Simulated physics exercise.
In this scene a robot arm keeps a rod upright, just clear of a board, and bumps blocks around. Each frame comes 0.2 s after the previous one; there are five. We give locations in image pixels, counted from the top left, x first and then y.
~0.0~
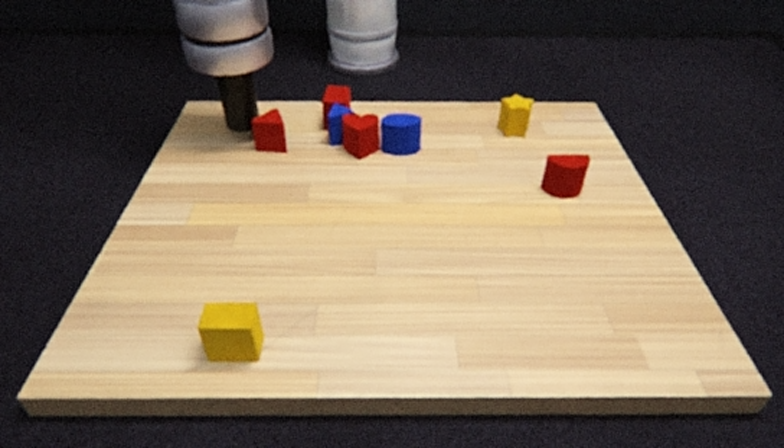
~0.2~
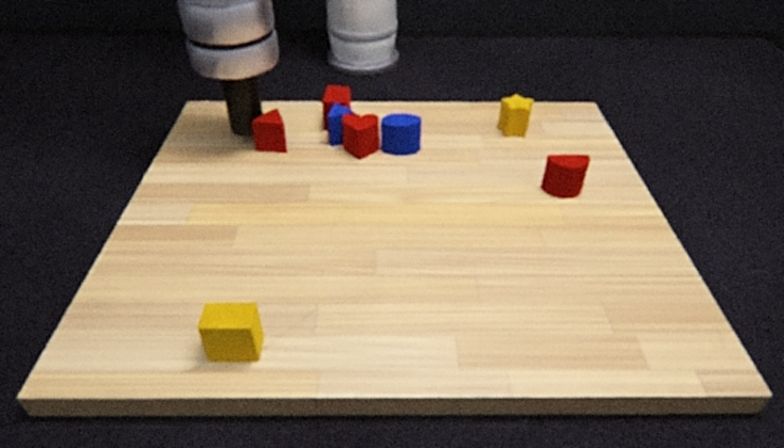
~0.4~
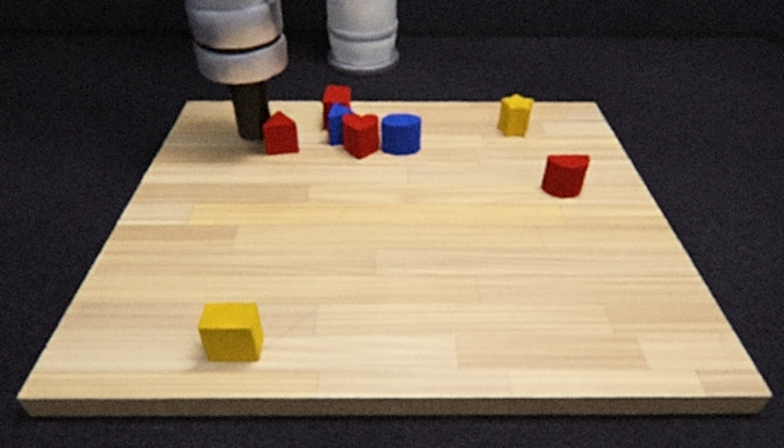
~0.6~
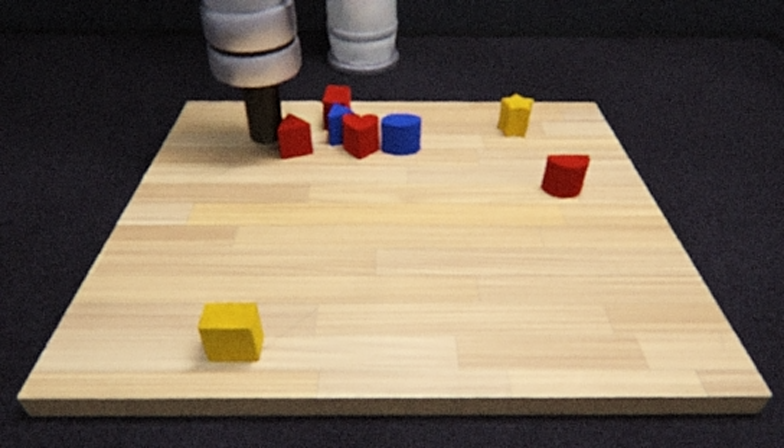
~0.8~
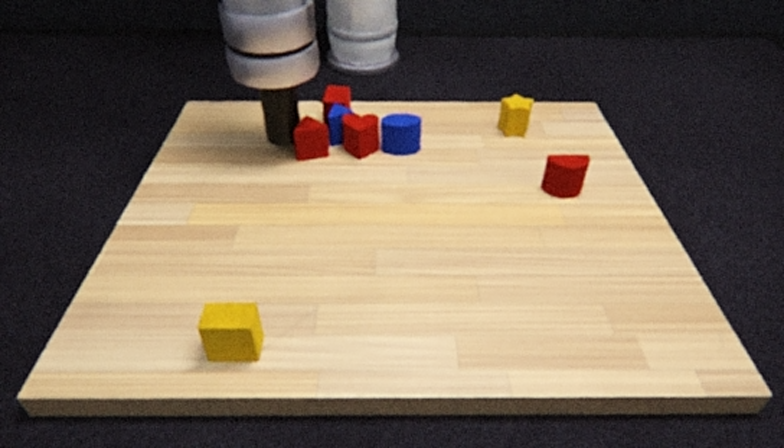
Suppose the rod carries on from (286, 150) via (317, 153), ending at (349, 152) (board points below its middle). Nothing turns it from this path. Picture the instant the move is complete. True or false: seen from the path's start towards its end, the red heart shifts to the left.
Verdict: True.
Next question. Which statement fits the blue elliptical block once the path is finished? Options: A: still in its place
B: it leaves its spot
Option B.
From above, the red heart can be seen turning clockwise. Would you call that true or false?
The claim does not hold.
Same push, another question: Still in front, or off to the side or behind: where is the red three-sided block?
It keeps leading.
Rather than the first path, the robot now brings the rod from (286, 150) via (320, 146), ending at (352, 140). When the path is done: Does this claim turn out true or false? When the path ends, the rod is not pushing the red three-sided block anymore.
My answer: True.
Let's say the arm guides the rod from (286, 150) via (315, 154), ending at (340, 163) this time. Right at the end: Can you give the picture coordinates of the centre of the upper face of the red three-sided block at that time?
Close to (368, 135).
On the path given first. Halfway along, rod (317, 140); red three-sided block (342, 128).
At the end, rod (349, 139); red three-sided block (376, 128), turned 15° anticlockwise; blue three-sided block (351, 108), turned 70° anticlockwise; red heart (380, 114), turned 25° anticlockwise; blue elliptical block (415, 117), turned 35° clockwise.
